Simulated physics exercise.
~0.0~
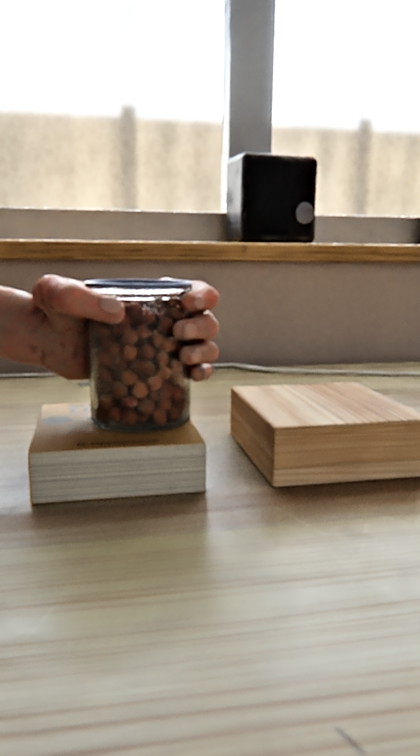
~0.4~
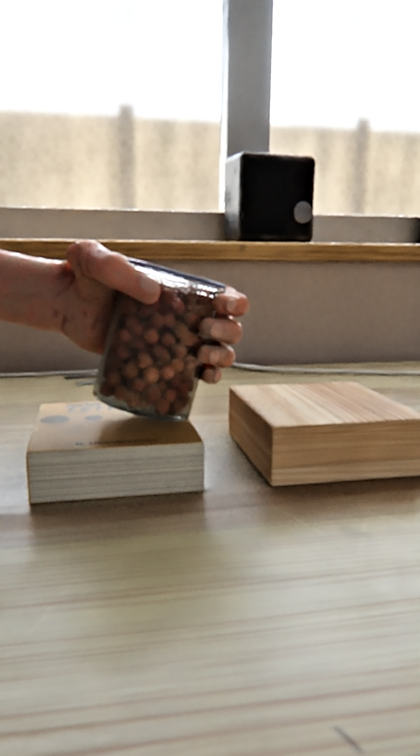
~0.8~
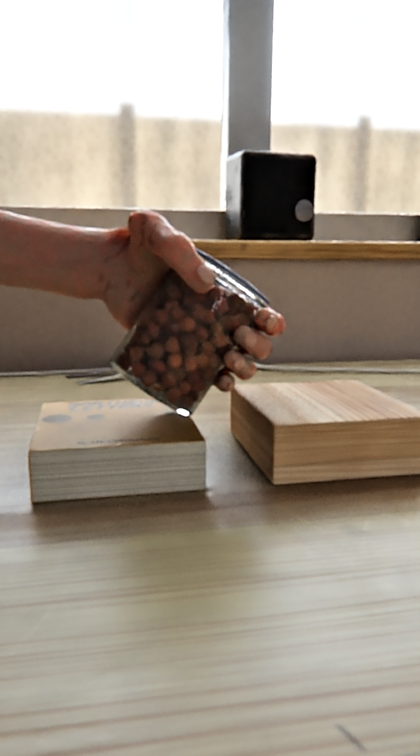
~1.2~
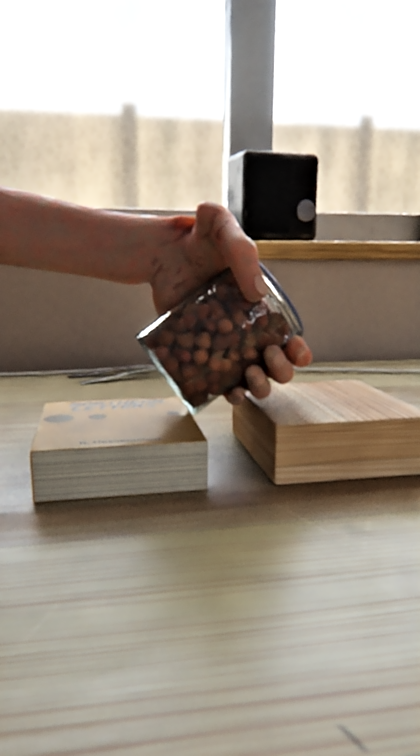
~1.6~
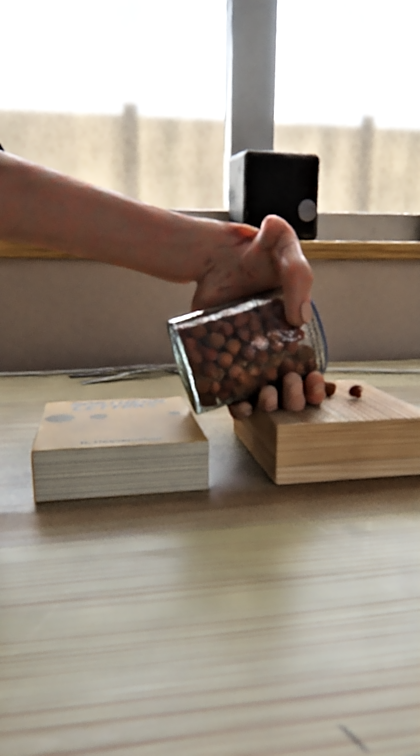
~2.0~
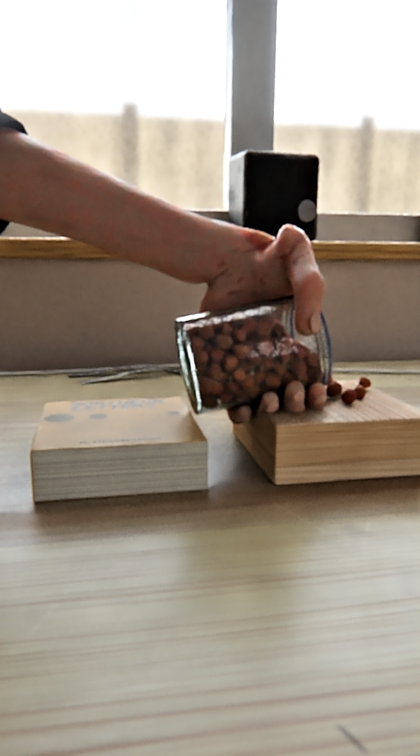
On a wooden table, a hand tips a jar rightward onto a block, spilling some brown pellets.
